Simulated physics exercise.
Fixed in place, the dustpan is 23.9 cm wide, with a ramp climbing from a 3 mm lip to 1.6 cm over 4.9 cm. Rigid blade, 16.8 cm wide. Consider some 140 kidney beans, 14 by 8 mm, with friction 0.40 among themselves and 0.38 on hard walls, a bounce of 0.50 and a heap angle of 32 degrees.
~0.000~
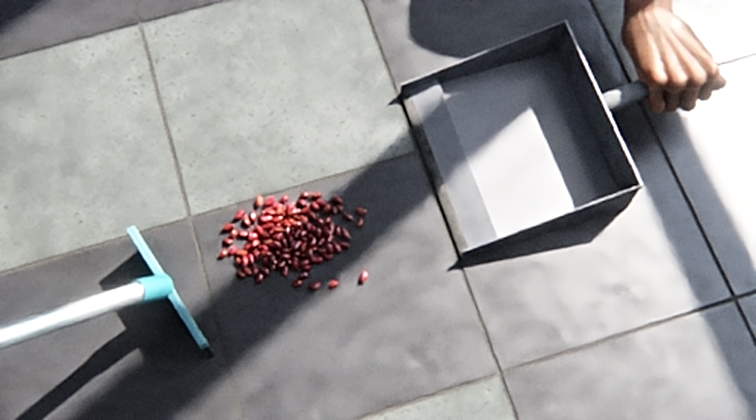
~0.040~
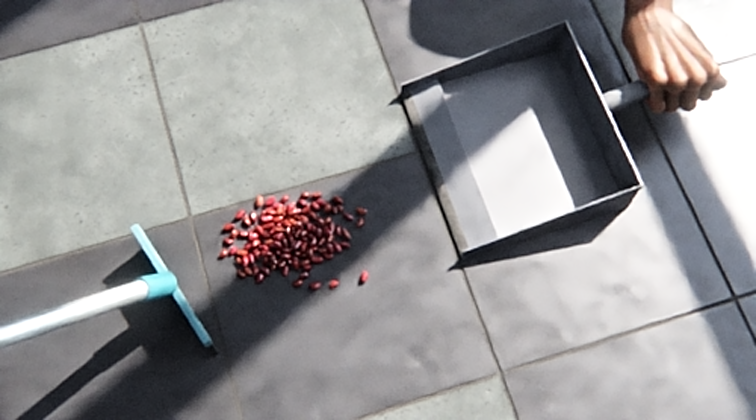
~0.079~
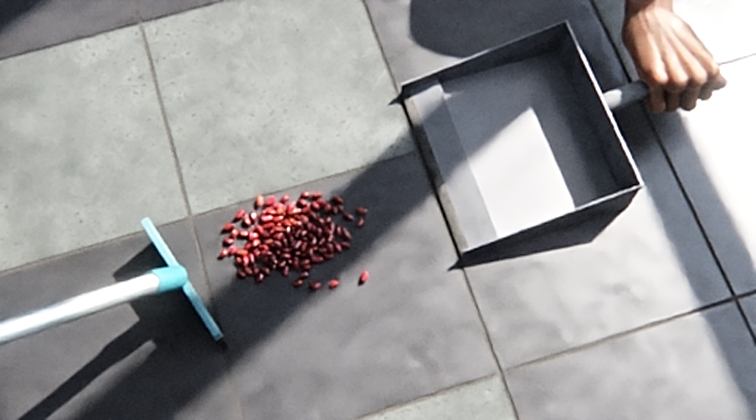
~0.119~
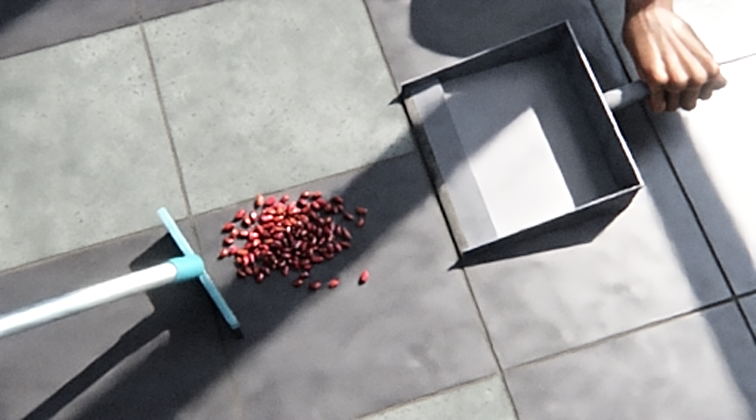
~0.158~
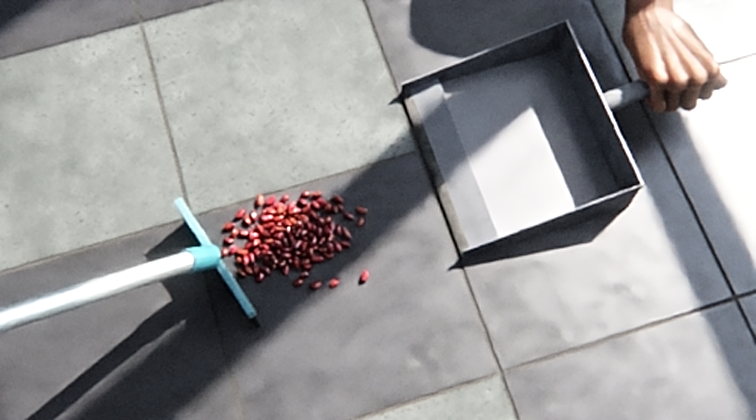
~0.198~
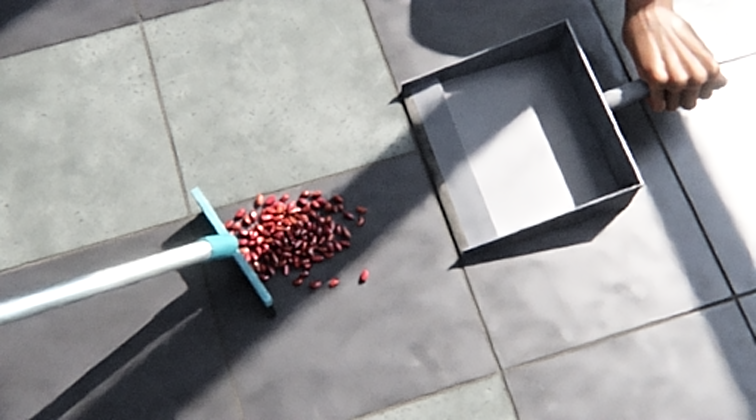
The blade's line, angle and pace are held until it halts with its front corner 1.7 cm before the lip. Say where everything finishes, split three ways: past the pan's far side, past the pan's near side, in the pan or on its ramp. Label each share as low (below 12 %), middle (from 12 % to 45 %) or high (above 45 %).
Past the pan's far side - low; past the pan's near side - low; in the pan or on its ramp - middle.
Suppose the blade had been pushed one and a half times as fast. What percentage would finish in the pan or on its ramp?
Share: Near 25 %.
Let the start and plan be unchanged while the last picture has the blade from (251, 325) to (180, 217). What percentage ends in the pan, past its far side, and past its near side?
Split: Pan = 5, far = 5, near = 0.
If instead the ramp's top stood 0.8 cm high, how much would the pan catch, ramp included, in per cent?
Estimate: About 20 in a hundred.
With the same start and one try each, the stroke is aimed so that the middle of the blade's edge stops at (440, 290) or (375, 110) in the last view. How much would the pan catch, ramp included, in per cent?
The two tries give roughly 0 and 15 %.
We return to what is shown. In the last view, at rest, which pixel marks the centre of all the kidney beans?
Somewhere around (415, 154) in the final frame.
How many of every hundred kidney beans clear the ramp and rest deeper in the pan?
Estimate: Near 0 per cent of all.
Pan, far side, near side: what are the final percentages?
Far side - 5; near side - 5; pan - 20.
Then, at 0.40 s, middle of the blade 15 cm from the lip; 0 % over the lip, far side 0 %, near side 0 %.
After 0.54 s, middle of the blade 7 cm from the lip; 0 % over the lip, far side 0 %, near side 0 %.
Then, at 0.80 s, middle of the blade 4 cm from the lip; 20 % over the lip, far side 5 %, near side 5 %.
At rest (1.8 s), far side 5 %, near side 5 %, pan 20 %, in front of the lip or behind the blade 70 %.
